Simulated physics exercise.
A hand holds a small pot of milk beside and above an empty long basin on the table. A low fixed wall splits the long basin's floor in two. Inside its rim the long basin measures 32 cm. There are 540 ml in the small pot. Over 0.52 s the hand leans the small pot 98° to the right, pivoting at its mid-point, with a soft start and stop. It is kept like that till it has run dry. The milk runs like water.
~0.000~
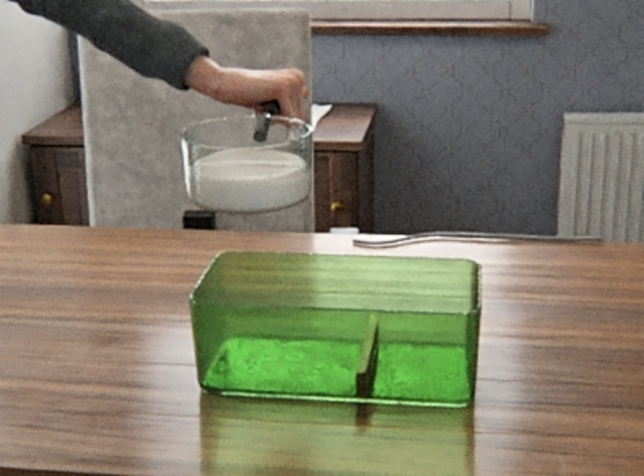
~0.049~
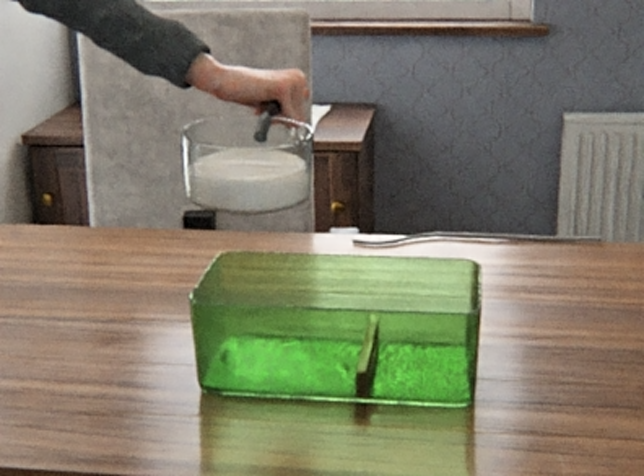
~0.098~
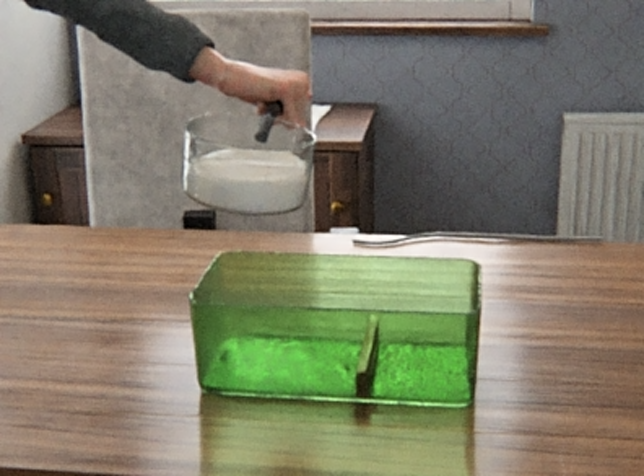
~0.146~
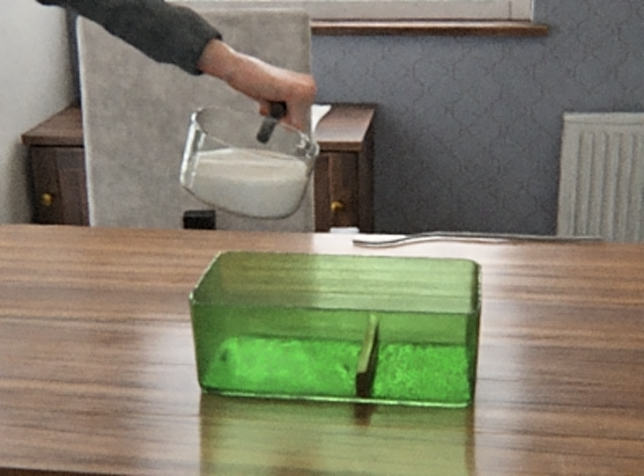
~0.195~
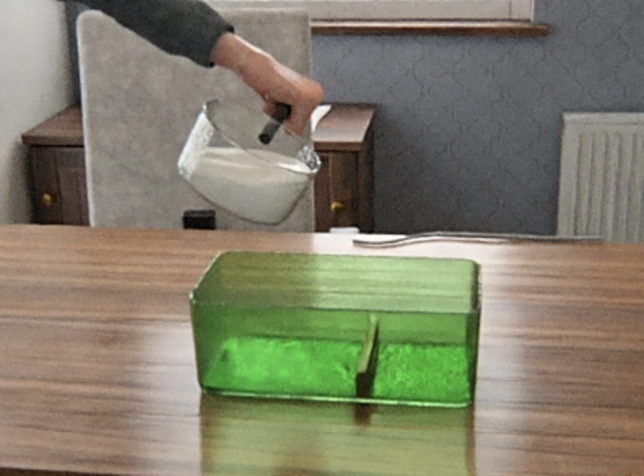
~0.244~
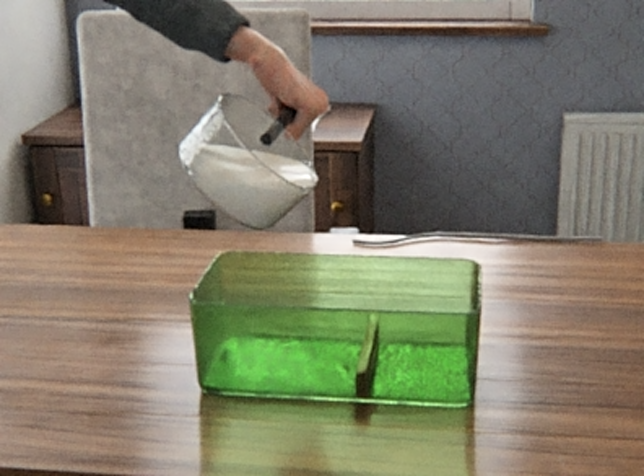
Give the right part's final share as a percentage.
About 14 per cent.
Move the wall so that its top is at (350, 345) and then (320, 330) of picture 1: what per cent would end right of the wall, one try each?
In turn about 40 and 90 per cent.
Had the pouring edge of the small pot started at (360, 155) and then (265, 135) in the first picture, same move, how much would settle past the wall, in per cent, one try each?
In turn about 80 and 15 per cent.
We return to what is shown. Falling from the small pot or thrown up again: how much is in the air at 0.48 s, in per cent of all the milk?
Near 44 in a hundred.
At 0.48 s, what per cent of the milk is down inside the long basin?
About 26 per cent.
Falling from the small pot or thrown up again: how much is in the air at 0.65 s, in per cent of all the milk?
Some 9 per cent.
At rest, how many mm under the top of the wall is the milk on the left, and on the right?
Some 18 mm on the left and 28 mm on the right.
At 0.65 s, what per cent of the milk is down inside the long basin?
About 80 per cent.
By 0.48 s the tilt is 96° and 30 per cent is still to pour, 26 is left of the wall and 1 right of it.
By 0.65 s the tilt is 98° and 12 per cent is still to pour, 70 is left of the wall and 9 right of it.
By 0.83 s the tilt is 98° and 3 per cent is still to pour, 74 is left of the wall and 12 right of it.
By 1.02 s the tilt is 98° and 1 per cent is still to pour, 80 is left of the wall and 14 right of it.
At rest 81 per cent lies left of the wall, 14 right of it and 5 outside.
